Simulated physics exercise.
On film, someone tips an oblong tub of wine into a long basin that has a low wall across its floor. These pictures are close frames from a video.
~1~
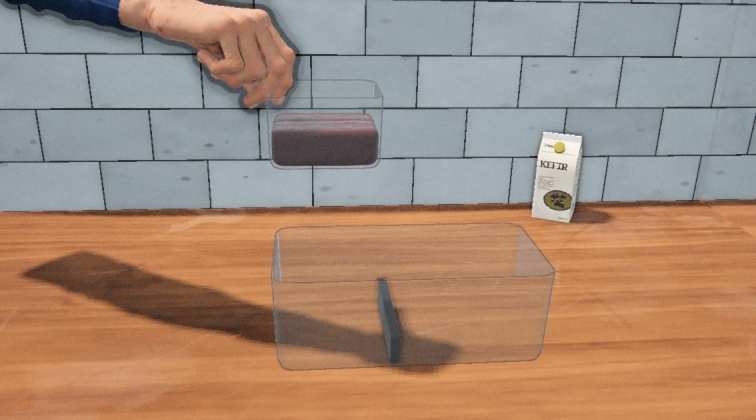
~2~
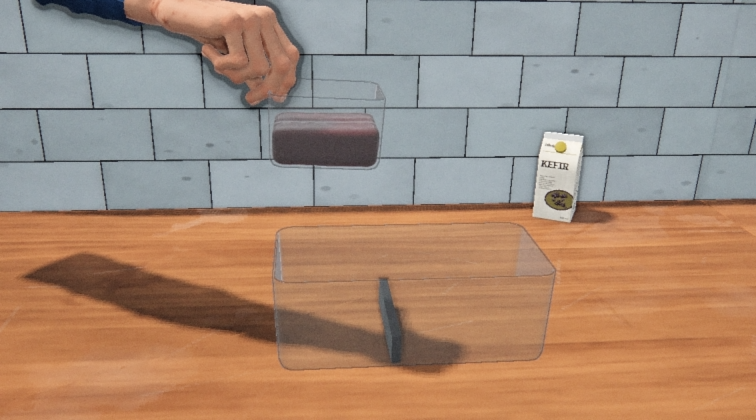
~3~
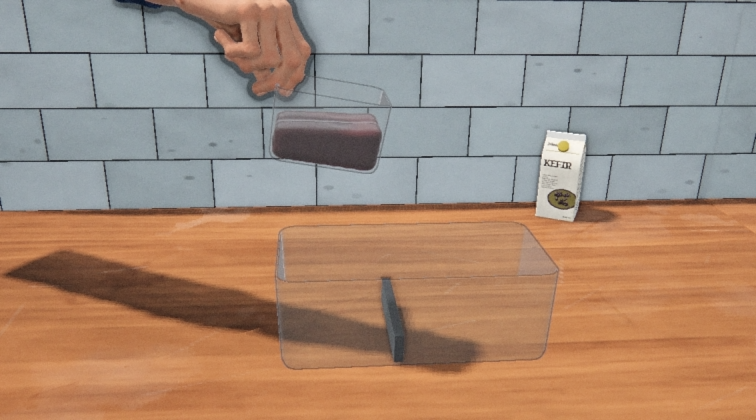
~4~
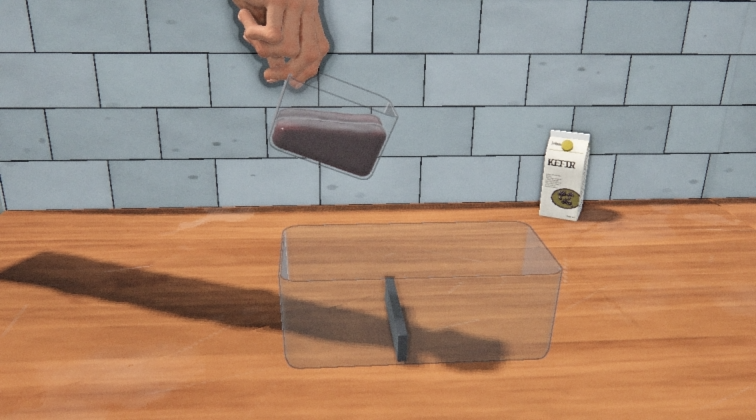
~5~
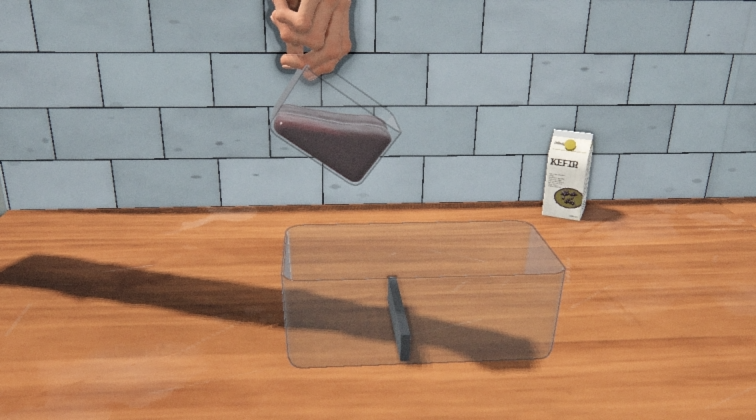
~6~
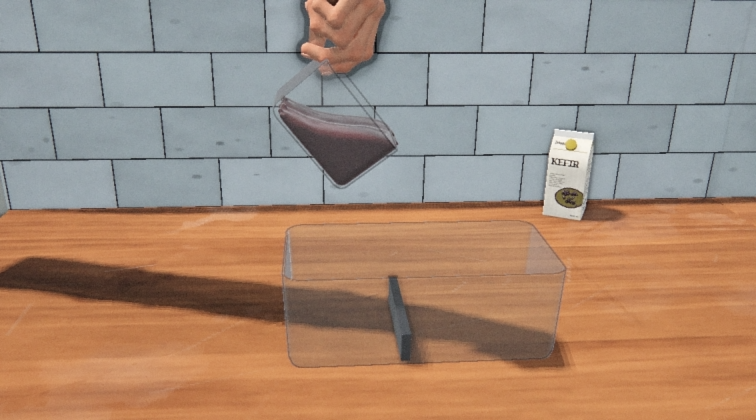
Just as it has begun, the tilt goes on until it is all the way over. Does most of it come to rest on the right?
Yes: It is the part on the right.
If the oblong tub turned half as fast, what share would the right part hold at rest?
I'd say close to 85 per cent.
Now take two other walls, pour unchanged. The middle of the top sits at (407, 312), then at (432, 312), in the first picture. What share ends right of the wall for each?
About 45 per cent, then about 20 per cent.
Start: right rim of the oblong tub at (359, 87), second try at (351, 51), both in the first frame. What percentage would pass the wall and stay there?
In order, some 50 and 45 percent.
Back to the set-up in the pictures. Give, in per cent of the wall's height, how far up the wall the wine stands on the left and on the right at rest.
Close to 10 for the left and 30 for the right.
A moment on, the tilt is 115° and 15 per cent is still to pour, 0 is left of the wall and 33 right of it.
Next, the tilt is 116° and 1 per cent is still to pour, 19 is left of the wall and 72 right of it.
Then the tilt is 116° and 0 per cent is still to pour, 21 is left of the wall and 76 right of it.
Later the tilt is 116° and 0 per cent is still to pour, 22 is left of the wall and 75 right of it.
At rest 23 per cent lies left of the wall, 75 right of it and 2 outside.
